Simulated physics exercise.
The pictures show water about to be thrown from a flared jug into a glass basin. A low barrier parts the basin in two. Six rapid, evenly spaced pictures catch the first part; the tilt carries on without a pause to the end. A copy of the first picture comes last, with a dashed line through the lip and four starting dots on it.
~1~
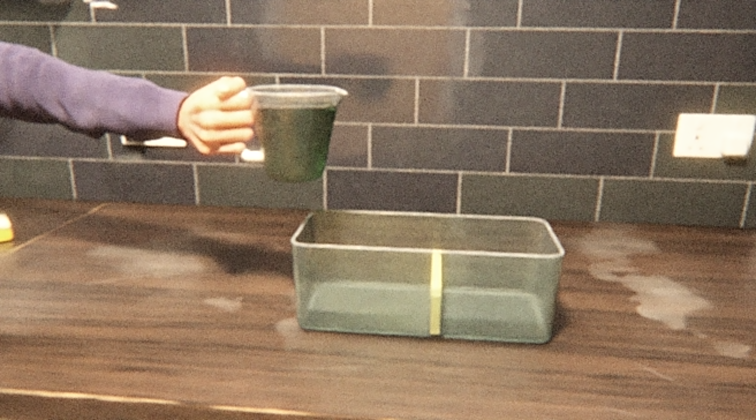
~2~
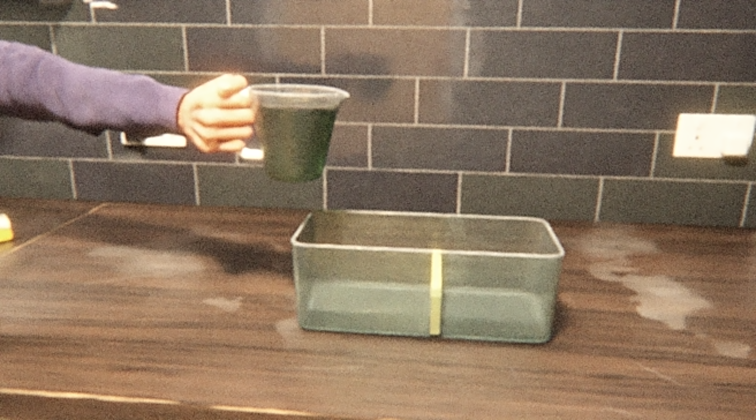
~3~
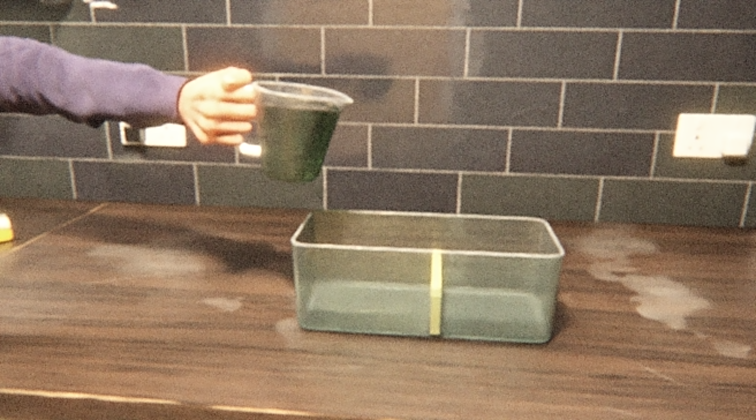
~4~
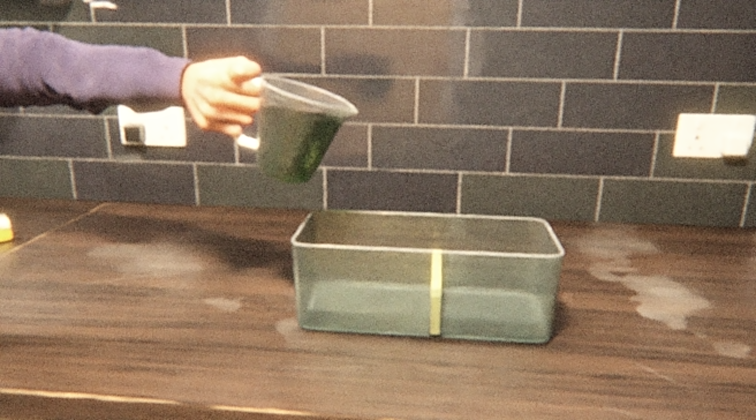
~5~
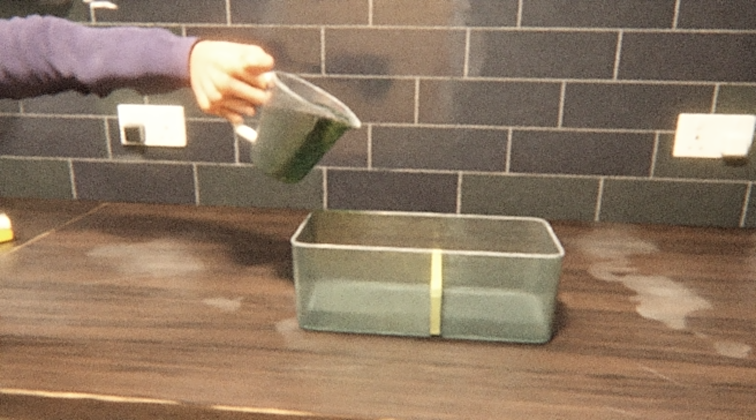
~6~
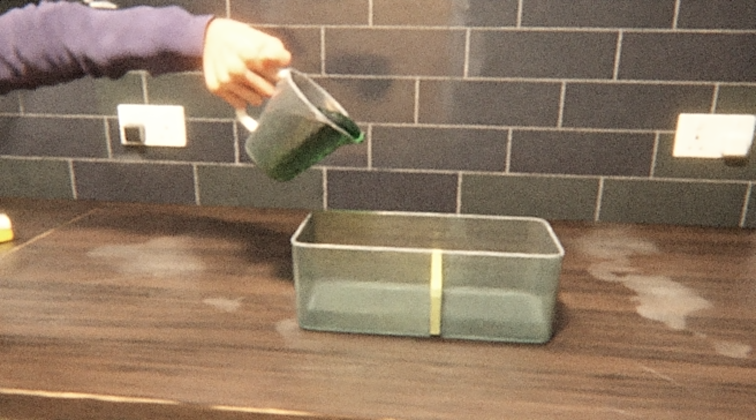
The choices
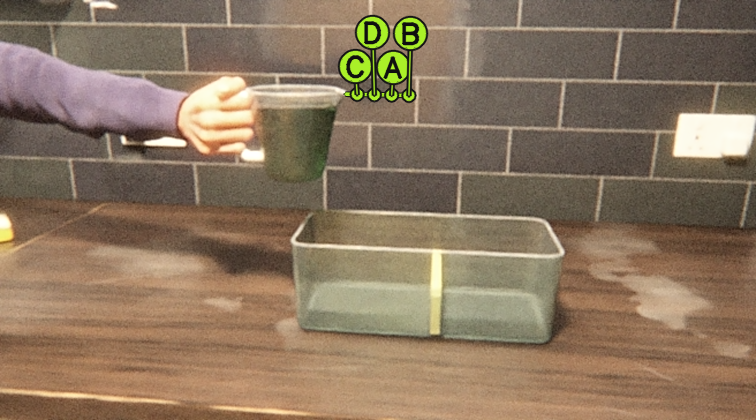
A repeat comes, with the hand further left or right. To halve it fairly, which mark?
Best: B.
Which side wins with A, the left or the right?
The left side.
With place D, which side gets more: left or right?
More ends on the left.
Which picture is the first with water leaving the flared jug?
In picture 6.
On the marked copy, A at (391, 95); B at (408, 95); C at (357, 94); D at (374, 94).
If A is chosen, about 74 % ends left of the wall and 23 % right of it; 3 % is lost outside.
If B is chosen, about 56 % ends left of the wall and 40 % right of it; 4 % is lost outside.
If C is chosen, about 89 % ends left of the wall and 7 % right of it; 5 % is lost outside.
If D is chosen, about 87 % ends left of the wall and 8 % right of it; 4 % is lost outside.
